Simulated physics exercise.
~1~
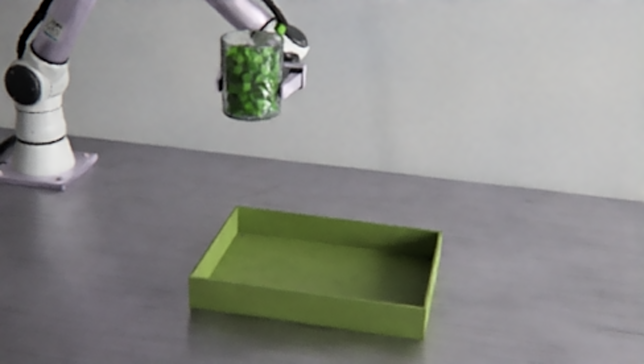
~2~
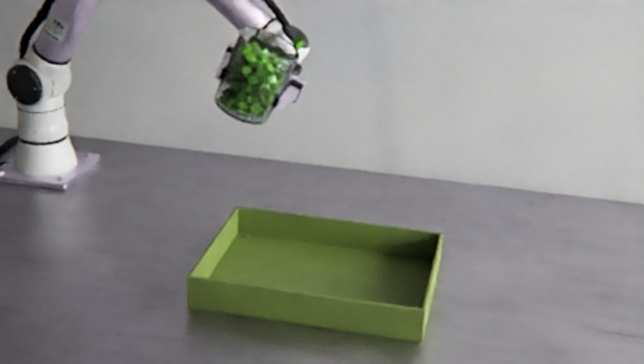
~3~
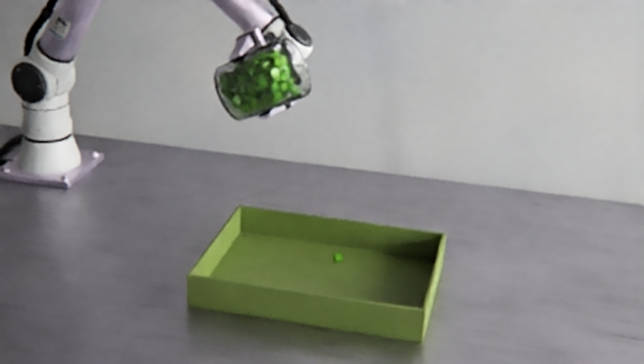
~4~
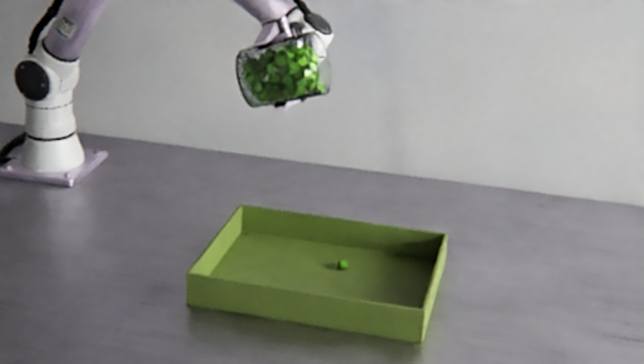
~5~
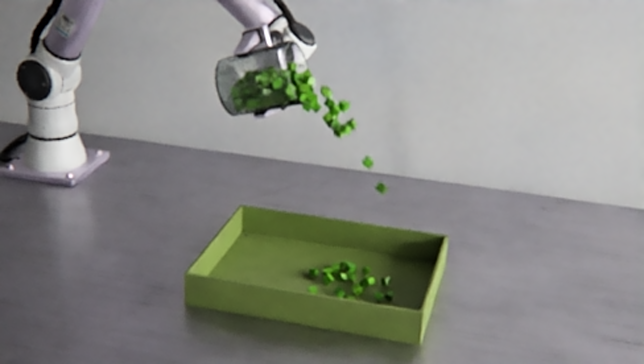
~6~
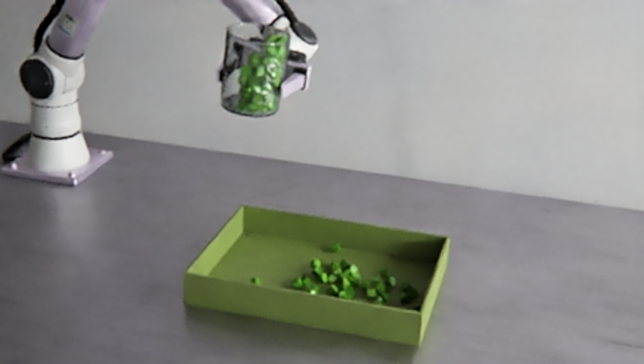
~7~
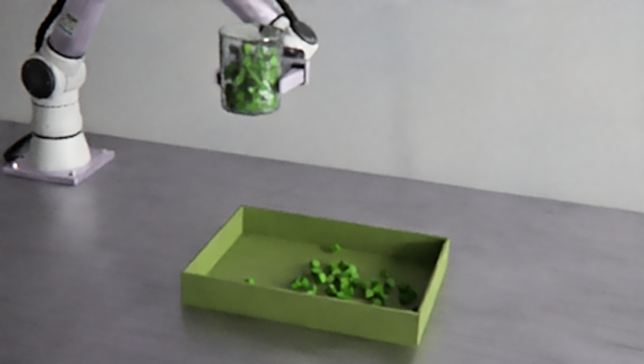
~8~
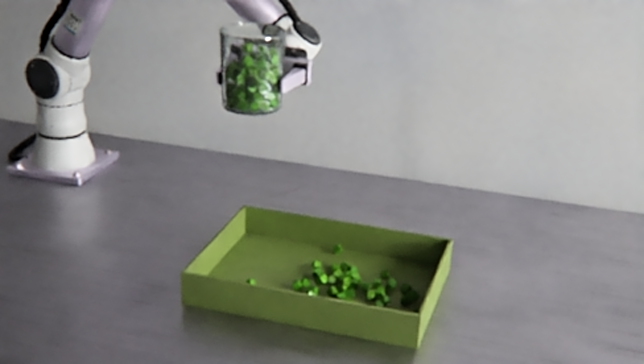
On a dark grey tabletop against a pale wall, a white and lilac robot arm holds a clear beaker of green vegetable dice above a shallow green tray. The arm tips the beaker to the right until it lies on its side, and a single piece drops into the tray. The beaker shifts right, then swings back left as a stream of dice spills from its mouth into the tray. The arm turns the beaker upright again, stopping the flow. It ends held still, with most dice inside and a smaller scattered heap in the tray.
